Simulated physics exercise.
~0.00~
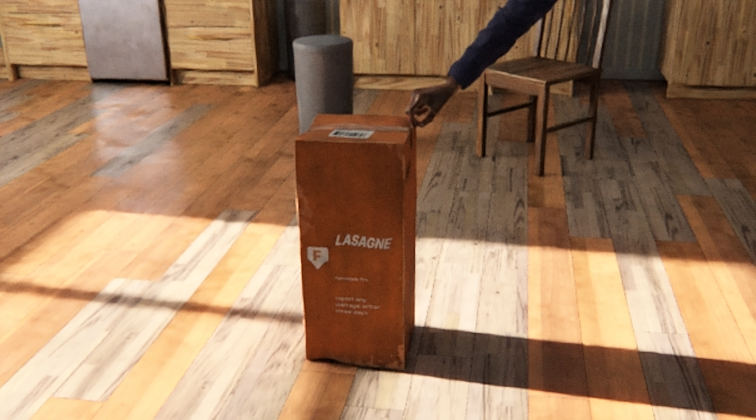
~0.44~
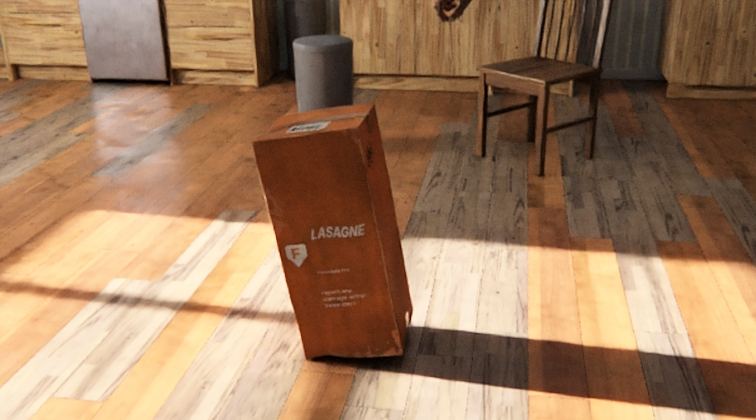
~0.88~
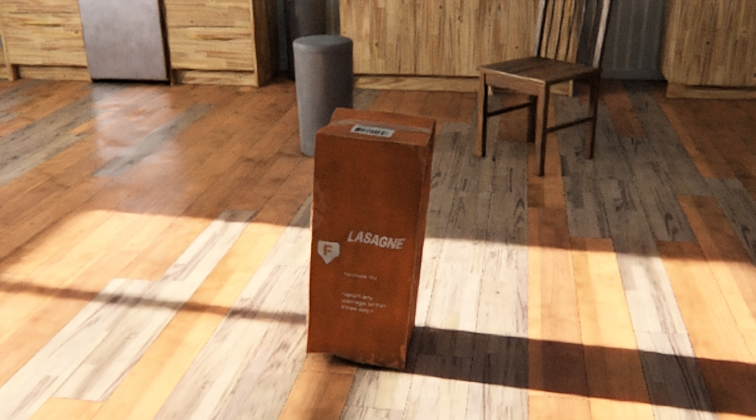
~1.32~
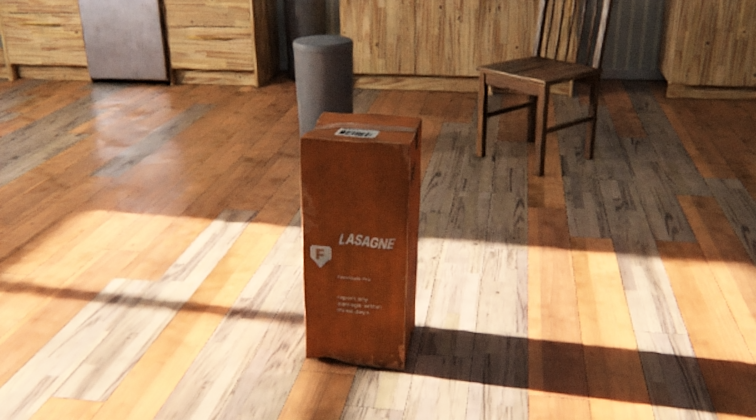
In this clip, a hand at the top of a tall orange parcel labelled lasagne lets go and draws back as the parcel leans left on the wooden floor. The parcel then rocks back to the right, shifts slightly left, and ends standing upright.
